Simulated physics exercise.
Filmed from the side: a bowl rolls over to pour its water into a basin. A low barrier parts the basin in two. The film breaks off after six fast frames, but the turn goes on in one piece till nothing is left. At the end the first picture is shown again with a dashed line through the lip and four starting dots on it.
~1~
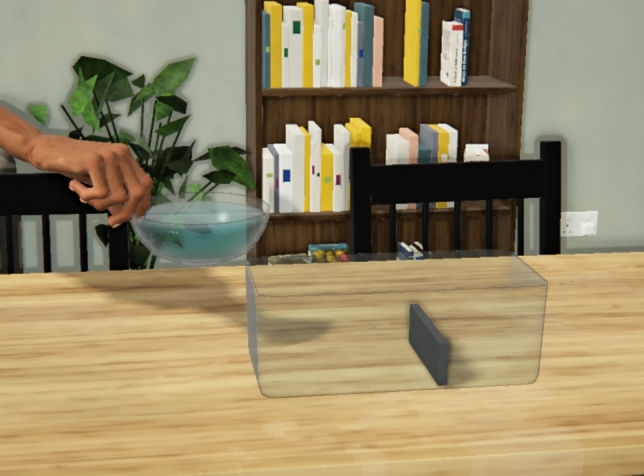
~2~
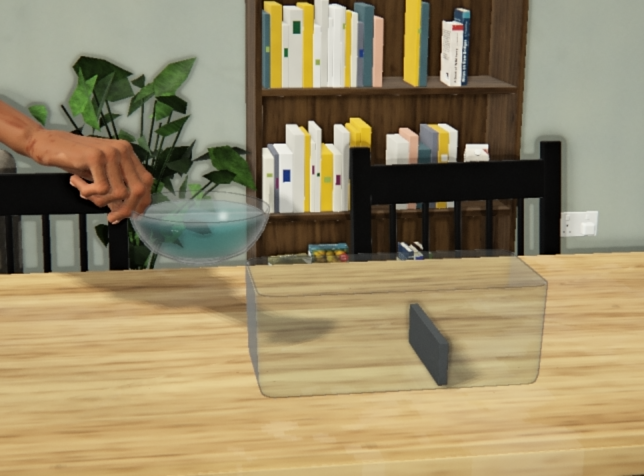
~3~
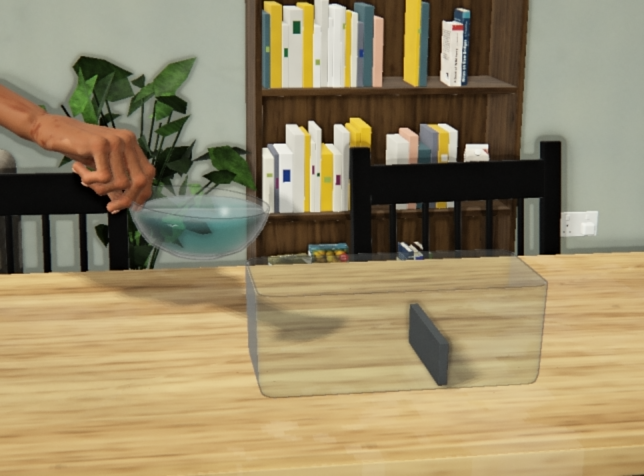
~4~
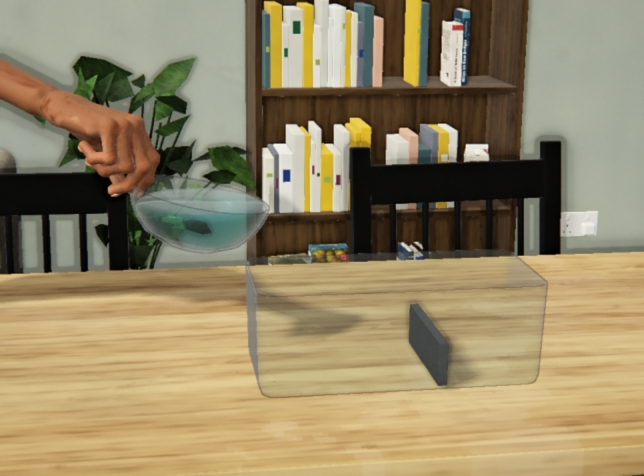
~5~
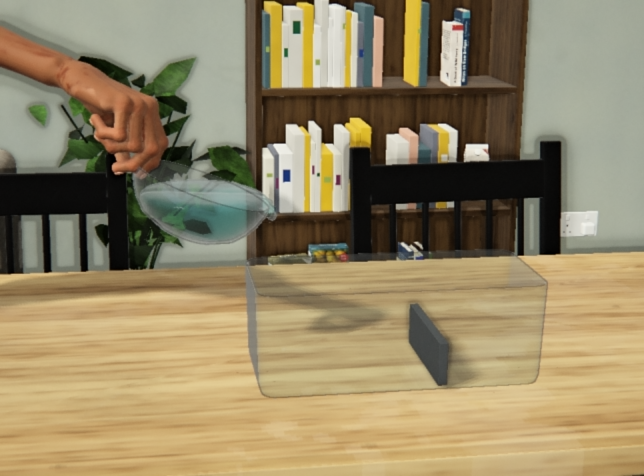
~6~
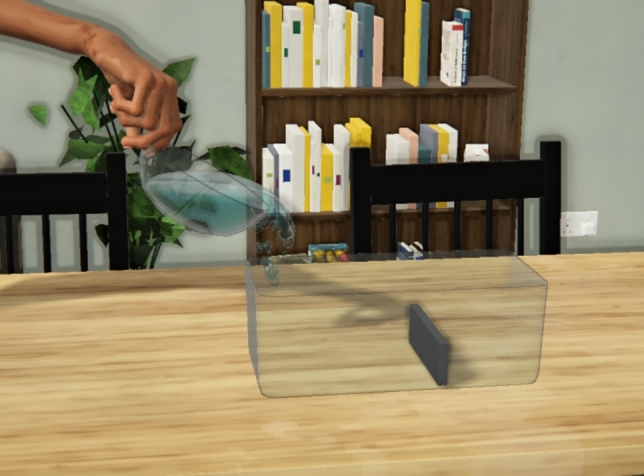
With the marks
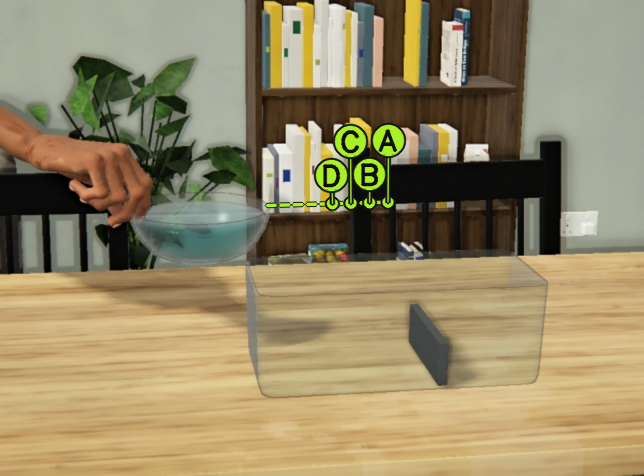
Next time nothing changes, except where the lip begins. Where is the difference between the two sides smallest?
The answer is spot C.
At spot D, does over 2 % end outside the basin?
No, it does not.
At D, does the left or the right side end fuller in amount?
The left side.
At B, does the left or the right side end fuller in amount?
The right one.
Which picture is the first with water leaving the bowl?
Picture 5.
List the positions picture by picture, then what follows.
Upright, lip at (267, 205); basin from (259, 396) to (537, 381); top of the wall at (428, 322); nothing has left yet.
Upright, lip at (267, 205); nothing has left yet.
Tipped about 5°, lip at (267, 205); nothing has left yet.
Tipped about 12°, lip at (267, 205); nothing has left yet.
Tipped about 20°, lip at (267, 205); water is over the lip, down to (270, 215).
Tipped about 30°, lip at (267, 205); water is over the lip, down to (268, 275).
On the marked copy, A at (387, 202); B at (369, 202); C at (350, 203); D at (332, 203).
Choosing A, about 7 % ends left of the wall and 93 % right of it.
Choosing B, about 21 % ends left of the wall and 78 % right of it.
Choosing C, about 50 % ends left of the wall and 49 % right of it.
Choosing D, about 91 % ends left of the wall and 9 % right of it.
